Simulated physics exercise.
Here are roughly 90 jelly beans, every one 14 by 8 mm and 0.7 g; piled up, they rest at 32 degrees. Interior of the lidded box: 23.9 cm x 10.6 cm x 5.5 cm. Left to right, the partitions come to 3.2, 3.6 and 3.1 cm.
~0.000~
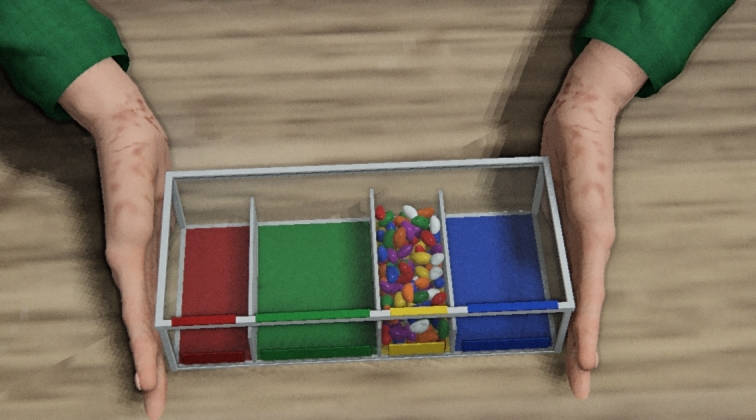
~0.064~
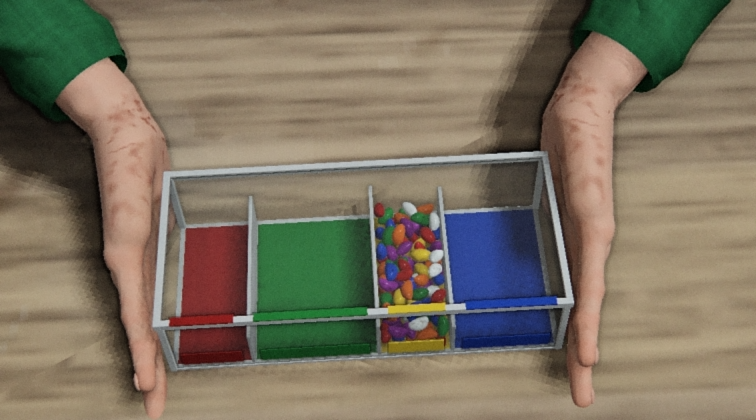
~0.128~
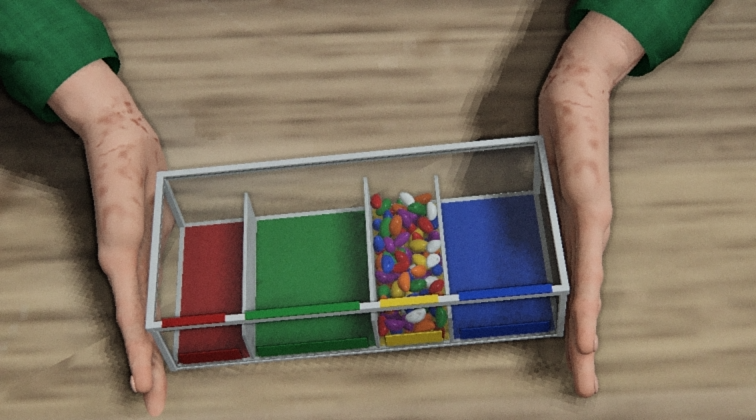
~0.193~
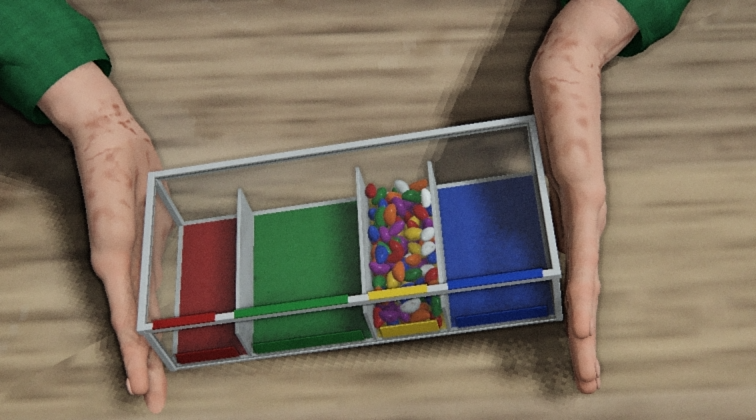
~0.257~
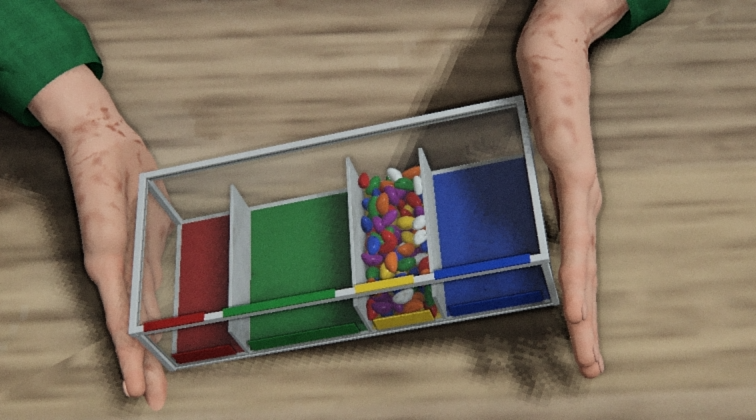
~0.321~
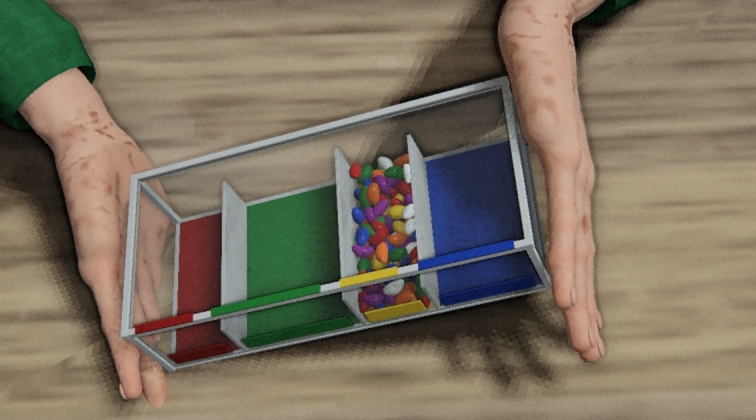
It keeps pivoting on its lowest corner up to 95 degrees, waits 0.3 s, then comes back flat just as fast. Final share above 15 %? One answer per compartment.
Red: Above, blue: Below or equal, green: Below or equal, yellow: Above.
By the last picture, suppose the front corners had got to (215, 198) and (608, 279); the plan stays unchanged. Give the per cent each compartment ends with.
Per cent by compartment: Red 0, blue 65, green 0, yellow 35.
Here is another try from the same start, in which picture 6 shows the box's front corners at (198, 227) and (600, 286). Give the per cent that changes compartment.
In that case about 60 percent.
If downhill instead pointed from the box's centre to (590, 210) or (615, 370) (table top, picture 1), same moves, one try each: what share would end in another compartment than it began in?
Near 70 and 70 per cent, in that order.
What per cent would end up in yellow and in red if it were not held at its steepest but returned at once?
In per cent: Yellow 35, red 55.
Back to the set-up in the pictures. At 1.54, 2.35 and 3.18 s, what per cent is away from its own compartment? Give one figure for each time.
Roughly 50, 70, 70.
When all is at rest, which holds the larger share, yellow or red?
The red compartment ends up with more.
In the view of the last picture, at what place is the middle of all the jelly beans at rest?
Centre at rest, approx.: (222, 312) px.
After 1.54 s, tilt 95 degrees; red 30 %, green 20 %, yellow 50 %.
Then, at 2.35 s, tilt 47 degrees; red 65 %, green 5 %, yellow 30 %.
After 3.18 s, tilt 0 degrees; red 65 %, green 5 %, yellow 30 %.
In the end, at 3.8 s, red 65 %, blue 0 %, green 5 %, yellow 30 %.
